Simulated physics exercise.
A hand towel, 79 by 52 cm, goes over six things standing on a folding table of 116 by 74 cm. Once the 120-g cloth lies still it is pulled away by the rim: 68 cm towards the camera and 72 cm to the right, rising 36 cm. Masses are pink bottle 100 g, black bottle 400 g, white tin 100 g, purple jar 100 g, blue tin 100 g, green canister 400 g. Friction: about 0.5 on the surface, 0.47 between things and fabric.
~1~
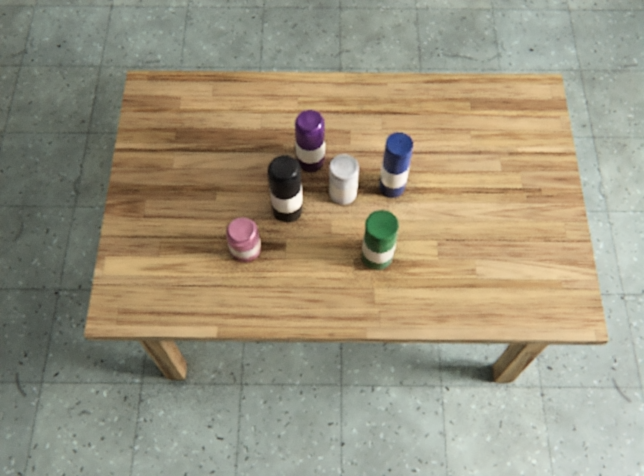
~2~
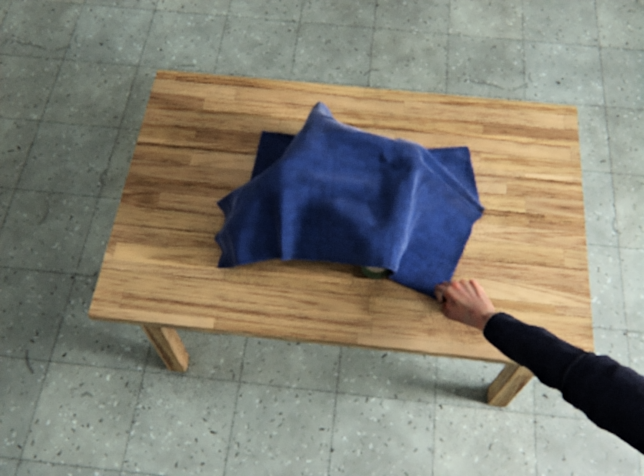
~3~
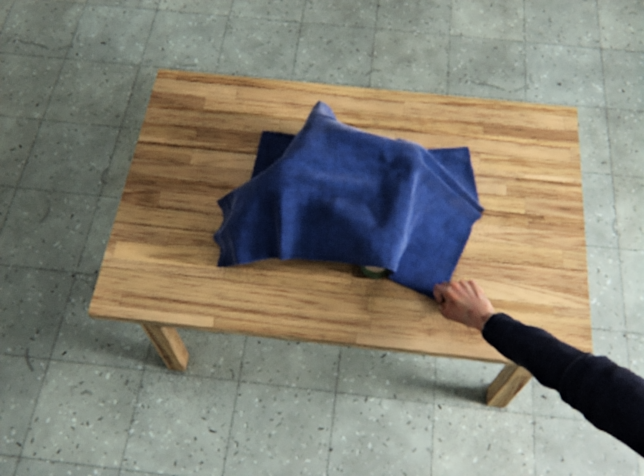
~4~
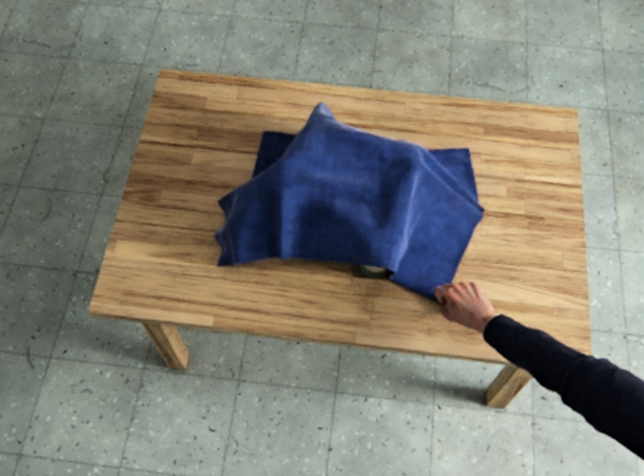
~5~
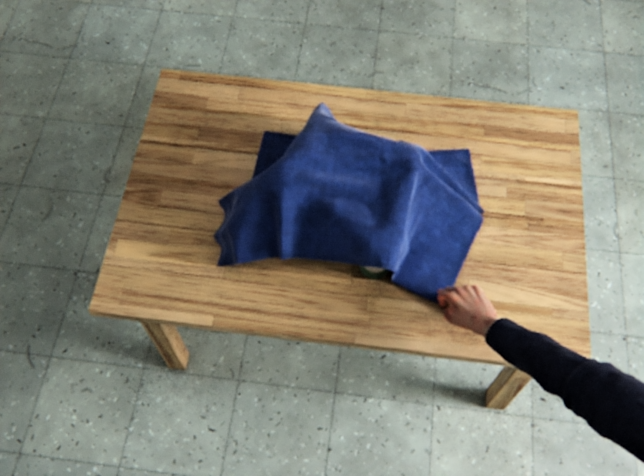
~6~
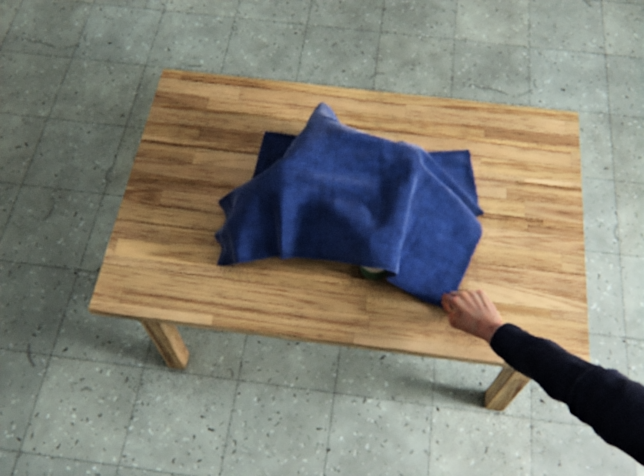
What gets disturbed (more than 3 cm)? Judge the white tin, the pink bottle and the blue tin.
In order: The white tin gets shifted; the pink bottle hardly stirs; the blue tin leaves its place.
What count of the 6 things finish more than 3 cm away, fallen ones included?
I count 3.
Next, middle of the hand towel at (387, 208); blue tin 10 cm off its start, white tin 1 cm off its start, purple jar 5 cm off its start.
Then, middle of the hand towel at (491, 313); blue tin on its side, 19 cm off its start, white tin on its side, 10 cm off its start, purple jar on its side, 15 cm off its start.
After that, middle of the hand towel at a place out of view; blue tin on its side, 34 cm off its start at (516, 272), white tin on its side, 10 cm off its start at (341, 233), purple jar on its side, 22 cm off its start at (409, 163).
Later, middle of the hand towel at a place out of view; blue tin on its side, 51 cm off its start, white tin on its side, 10 cm off its start, purple jar on its side, 29 cm off its start.
At the end, middle of the hand towel at a place out of view; blue tin over the edge, white tin on its side, 10 cm off its start at (341, 233), pink bottle 0 cm off its start at (246, 226), purple jar on its side, 37 cm off its start at (460, 137).
